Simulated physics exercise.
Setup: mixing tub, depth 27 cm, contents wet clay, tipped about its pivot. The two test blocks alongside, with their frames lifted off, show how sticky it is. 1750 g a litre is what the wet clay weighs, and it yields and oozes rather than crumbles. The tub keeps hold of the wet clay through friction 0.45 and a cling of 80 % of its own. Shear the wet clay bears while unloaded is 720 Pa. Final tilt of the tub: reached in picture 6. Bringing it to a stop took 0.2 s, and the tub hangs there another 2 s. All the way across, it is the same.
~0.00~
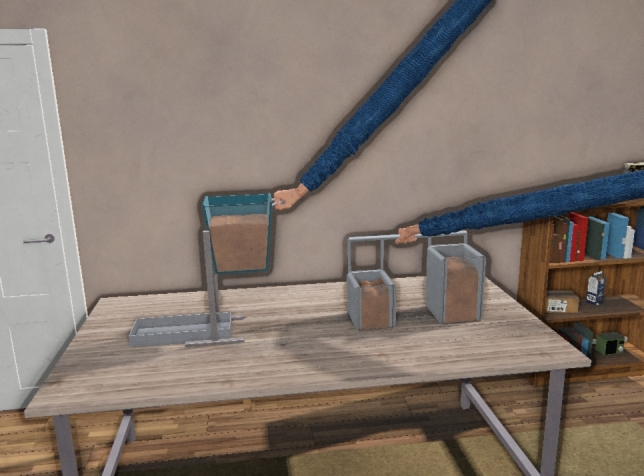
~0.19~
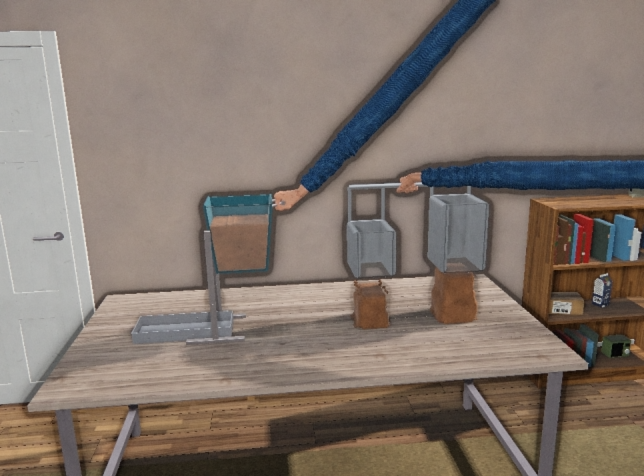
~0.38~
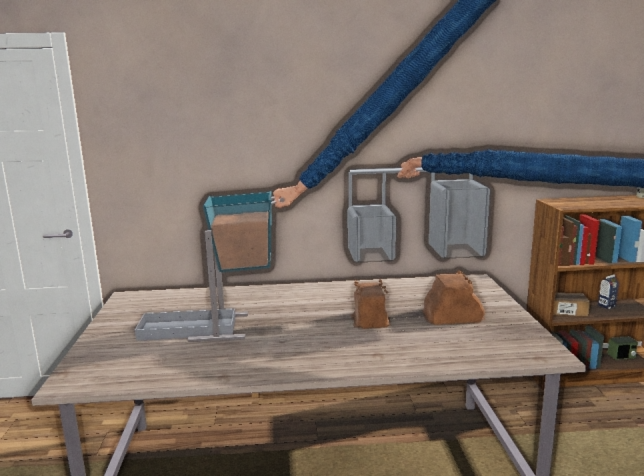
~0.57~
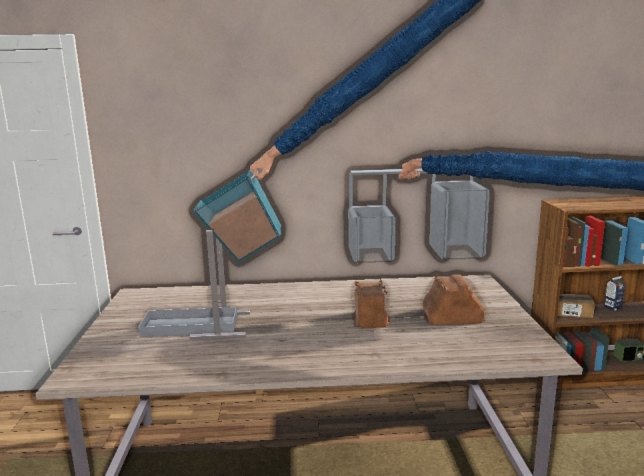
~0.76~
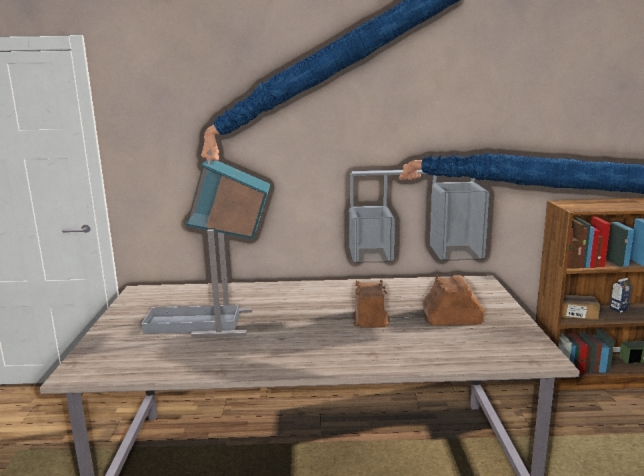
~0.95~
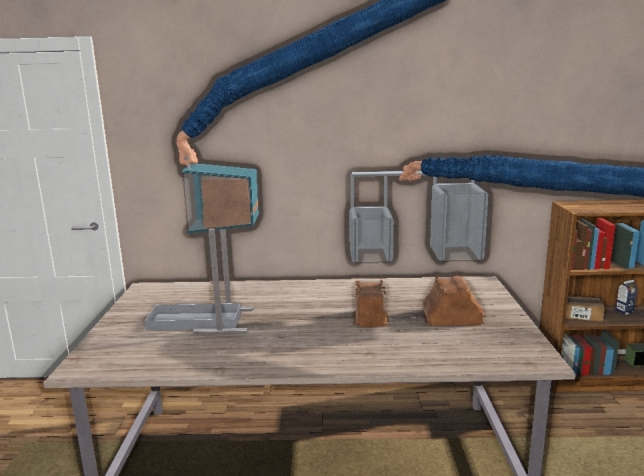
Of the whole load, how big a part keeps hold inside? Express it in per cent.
The part that keeps hold inside is about 99 %.
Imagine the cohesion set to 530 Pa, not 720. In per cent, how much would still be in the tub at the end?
I'd expect about 65 percent.
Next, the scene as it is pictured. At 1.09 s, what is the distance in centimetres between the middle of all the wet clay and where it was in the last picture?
Something like 2 cm, give or take.
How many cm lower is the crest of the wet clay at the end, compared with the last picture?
The top ends up some 4 cm below its level in the last picture.
By 1.09 s, the tub is at 89 degrees and holds 100 %.
By 1.26 s, the tub is at 89 degrees and holds 100 %.
By 1.43 s, the tub is at 89 degrees and holds 99 %.
By 1.60 s, the tub is at 89 degrees and holds 99 %.
By 2.95 s, at the end, the tub is at 89 degrees and holds 99 %.
